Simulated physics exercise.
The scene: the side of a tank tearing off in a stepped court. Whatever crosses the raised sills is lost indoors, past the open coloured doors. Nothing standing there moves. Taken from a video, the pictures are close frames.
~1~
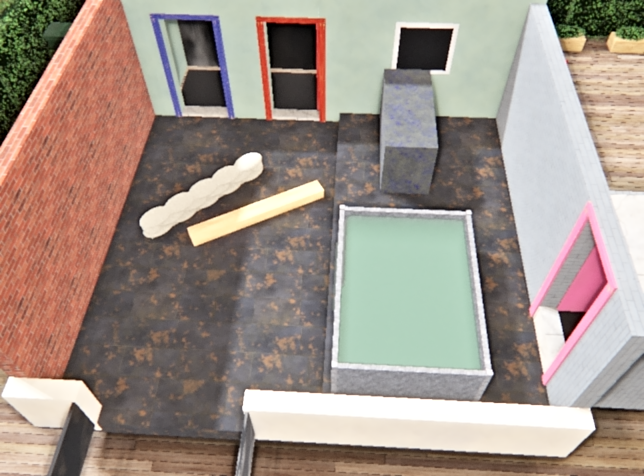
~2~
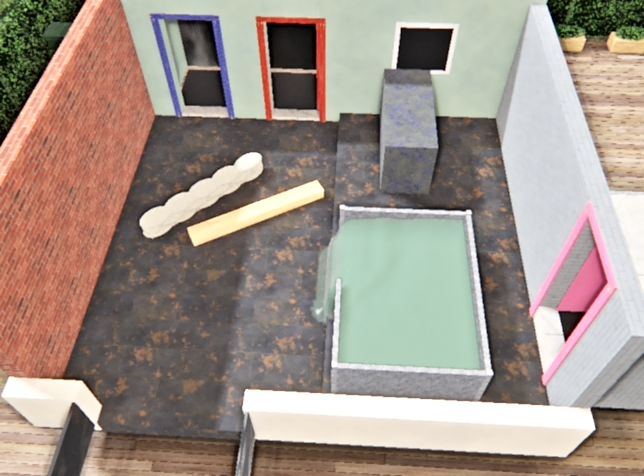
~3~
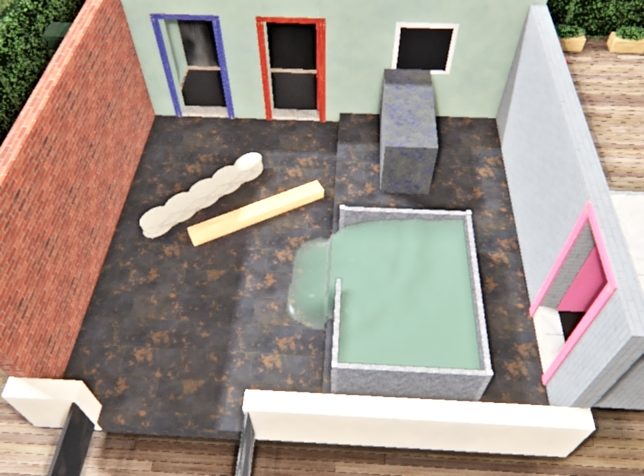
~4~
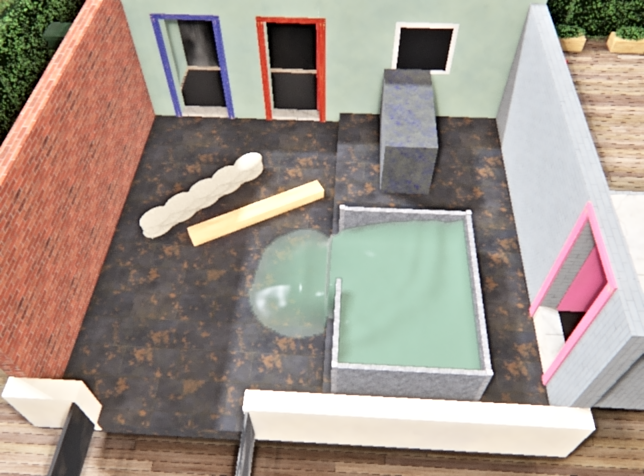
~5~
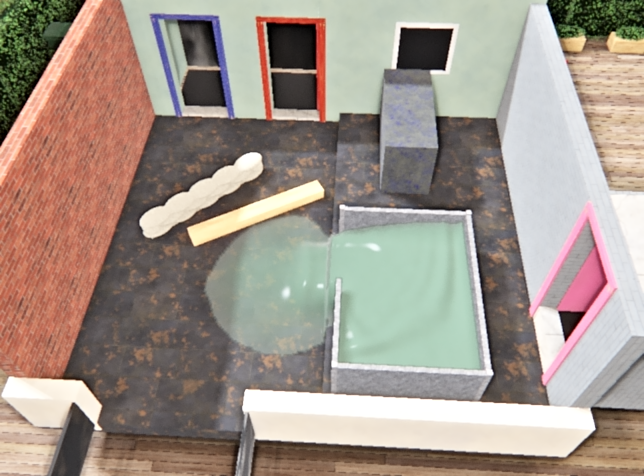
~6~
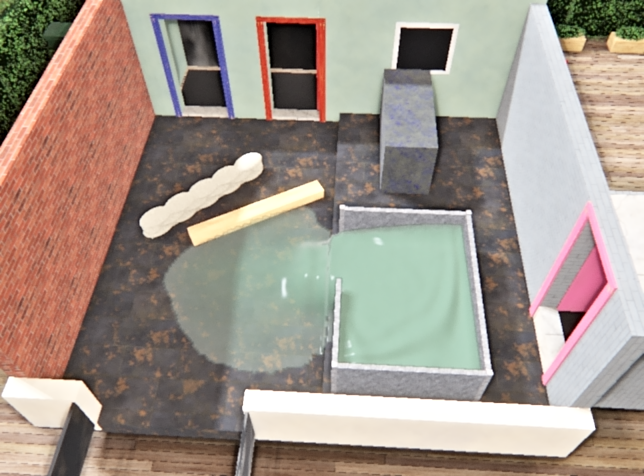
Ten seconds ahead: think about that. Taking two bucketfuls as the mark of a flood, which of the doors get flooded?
The red door gets flooded, the blue door gets flooded, the pink door stays below the mark.
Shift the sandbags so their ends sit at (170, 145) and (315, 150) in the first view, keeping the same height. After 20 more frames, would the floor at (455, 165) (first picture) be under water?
Unflooded.
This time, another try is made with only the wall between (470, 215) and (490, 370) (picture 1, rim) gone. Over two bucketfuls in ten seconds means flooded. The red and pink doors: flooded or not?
In brief, the red remains below and the pink exceeds the mark.
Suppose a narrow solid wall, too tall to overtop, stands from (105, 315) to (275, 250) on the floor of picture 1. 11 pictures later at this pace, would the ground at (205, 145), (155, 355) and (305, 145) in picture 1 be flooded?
The first is still bare, the second inundated and the third inundated.
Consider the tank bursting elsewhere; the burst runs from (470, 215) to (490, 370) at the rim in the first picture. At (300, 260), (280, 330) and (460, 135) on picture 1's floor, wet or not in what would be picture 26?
In turn: Untouched, untouched, swamped.
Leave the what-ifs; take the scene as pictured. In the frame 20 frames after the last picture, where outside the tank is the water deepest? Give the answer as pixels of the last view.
Somewhere near (55, 402), I think.
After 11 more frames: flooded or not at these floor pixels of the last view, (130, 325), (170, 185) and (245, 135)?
Point by point: Inundated, inundated, not yet wet.
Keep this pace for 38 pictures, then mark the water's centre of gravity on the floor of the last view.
It is around (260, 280).
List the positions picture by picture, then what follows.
The first picture shows still water in the water tank at (407, 285).
In the second picture, water pours out at (342, 264) and has run to (328, 312).
In the third picture, water pours out at (342, 266) and has run to (295, 314).
In the fourth picture, the front is at (256, 302), out from the gap at (342, 268).
In the fifth picture, water pours out at (342, 268) and has run to (211, 286).
In the sixth picture, the front is at (172, 284), out from the gap at (342, 267).
A moment on, water covers 35 % of the floor; the red door not reached, the blue door not reached, the pink door not reached.
Next, water covers 40 % of the floor; the red door not reached, the blue door not reached, the pink door not reached.
Then, water covers 60 % of the floor; the red door wet at the sill, nothing in, the blue door under two buckets in, the pink door not reached.
Later, water covers 65 % of the floor; the red door under two buckets in, the blue door over two buckets in, the pink door not reached.
In the end, water covers 65 % of the floor; the red door over two buckets in, the blue door over two buckets in, the pink door not reached.
